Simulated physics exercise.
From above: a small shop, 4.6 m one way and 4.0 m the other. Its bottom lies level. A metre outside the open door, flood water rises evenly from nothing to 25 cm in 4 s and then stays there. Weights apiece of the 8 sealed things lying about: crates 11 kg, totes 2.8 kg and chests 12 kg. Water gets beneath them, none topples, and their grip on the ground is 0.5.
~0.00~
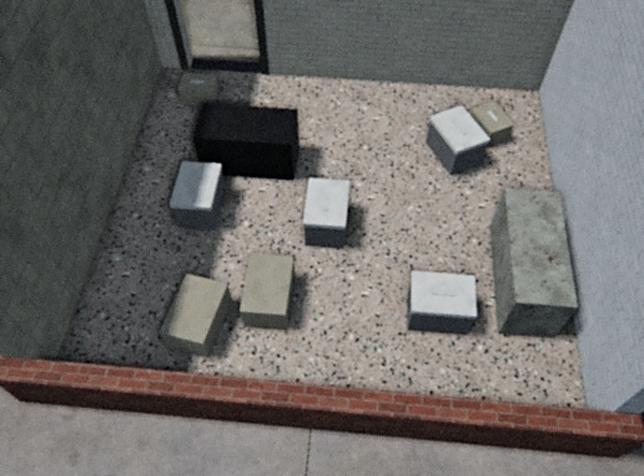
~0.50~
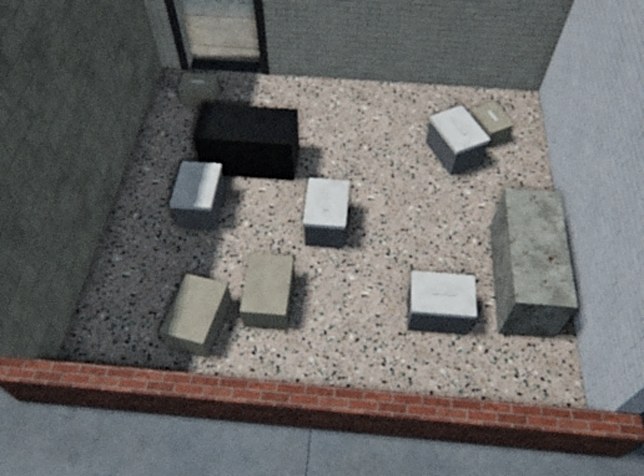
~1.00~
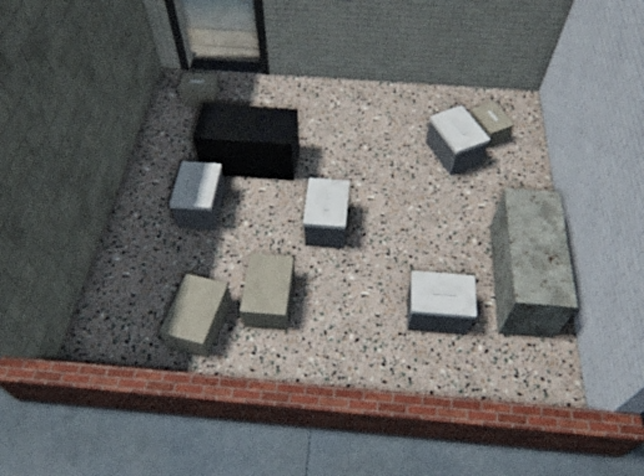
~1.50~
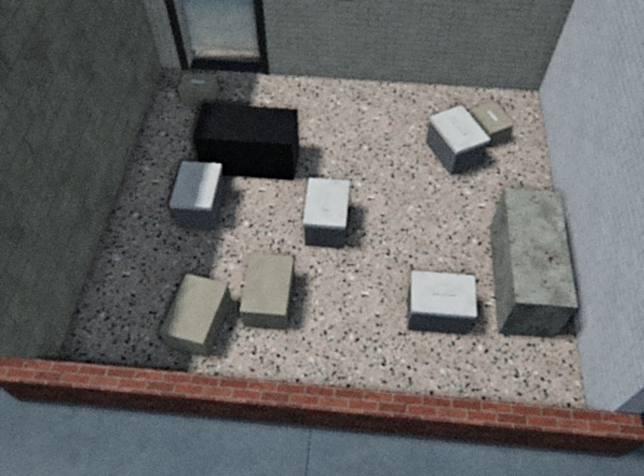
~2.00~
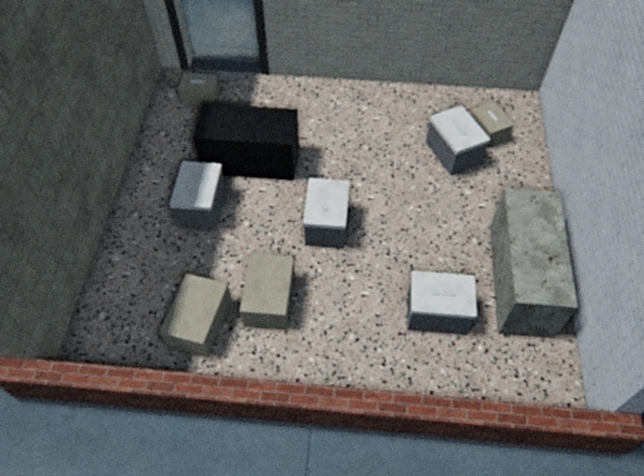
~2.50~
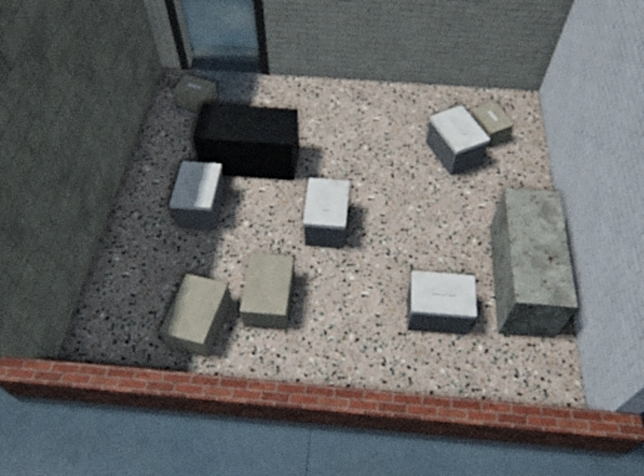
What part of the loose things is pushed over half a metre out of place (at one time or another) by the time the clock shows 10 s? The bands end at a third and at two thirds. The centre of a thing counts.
It is from one to two thirds.
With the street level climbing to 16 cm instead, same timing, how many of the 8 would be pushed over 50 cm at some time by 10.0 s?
Then 1.
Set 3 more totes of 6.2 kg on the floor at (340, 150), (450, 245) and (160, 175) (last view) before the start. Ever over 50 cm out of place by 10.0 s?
In turn: More, under, past it.
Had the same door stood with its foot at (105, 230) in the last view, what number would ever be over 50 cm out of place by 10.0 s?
Then 8.
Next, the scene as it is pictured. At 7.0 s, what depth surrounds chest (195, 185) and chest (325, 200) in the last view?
Roughly 4 and 1 cm.
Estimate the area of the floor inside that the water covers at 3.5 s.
Roughly 2.5 m2.
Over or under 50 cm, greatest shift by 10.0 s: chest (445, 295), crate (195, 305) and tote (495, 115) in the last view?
In turn: Less, over, over.
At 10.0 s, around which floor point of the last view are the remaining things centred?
At about (394, 249).
After 3.5 s 1 of 8 are over 50 cm from their spots; 0 afloat.
After 4.5 s 1 of 8 are over 50 cm from their spots; 1 afloat.
After 7.0 s 1 of 8 are over 50 cm from their spots; 1 afloat.
After 10.0 s 4 of 8 are over 50 cm from their spots, and 4 have been at some point; 6 afloat.
